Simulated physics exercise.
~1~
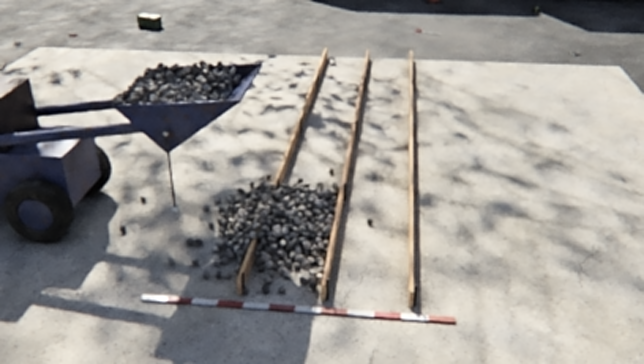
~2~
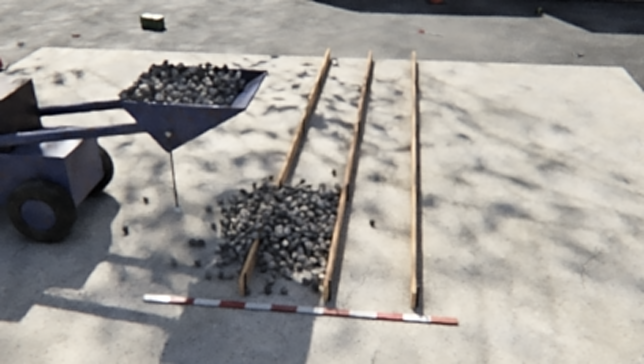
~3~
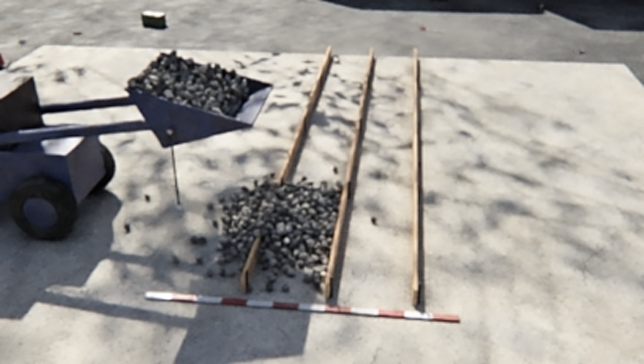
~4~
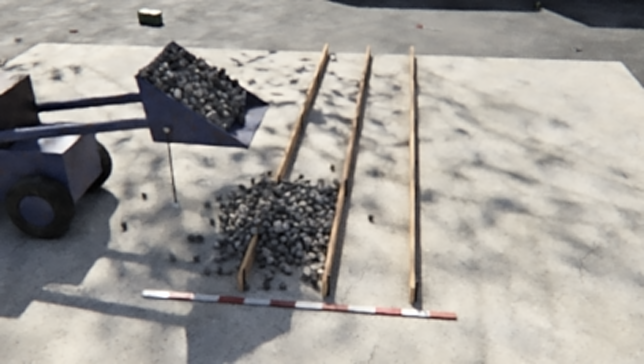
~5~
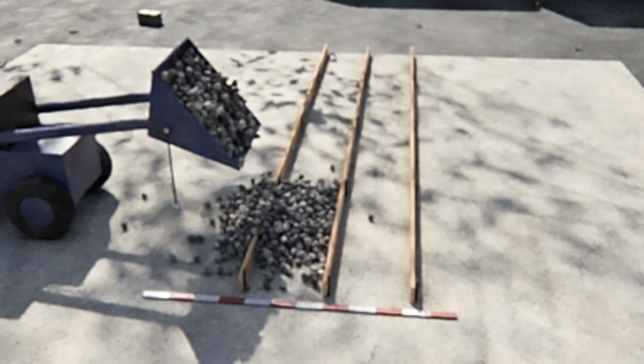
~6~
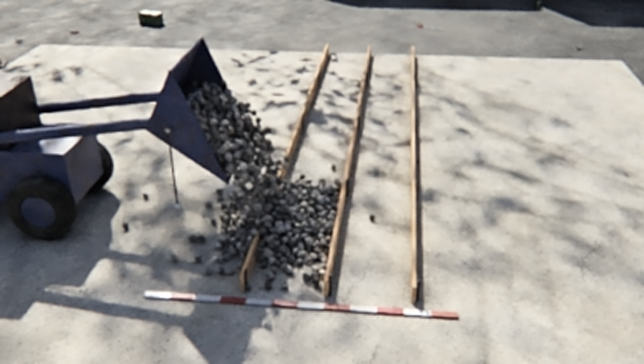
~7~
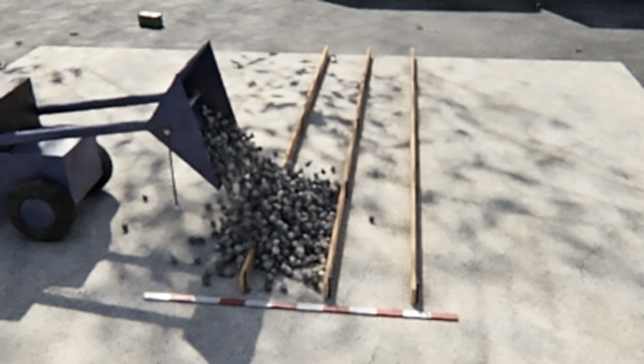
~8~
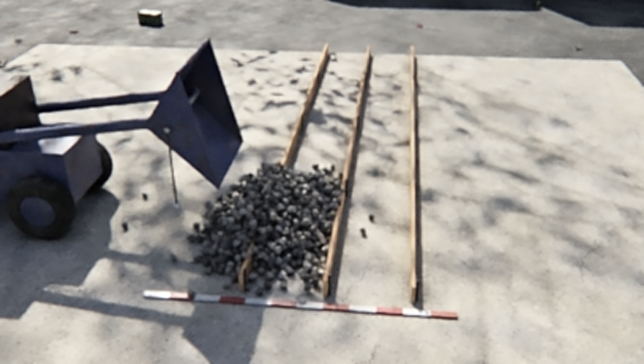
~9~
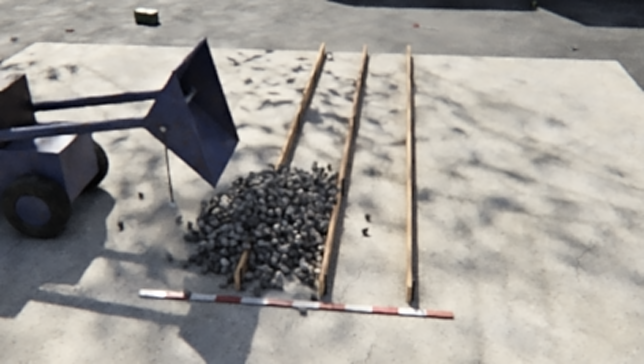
The video shows a dark blue wheeled loader tipping its bucket of dark stones steadily forward until they slide out onto an existing pile beside wooden planks and a red-and-white staff, leaving the bucket empty and tilted above a larger heap, with the rightmost strip nearly clear.
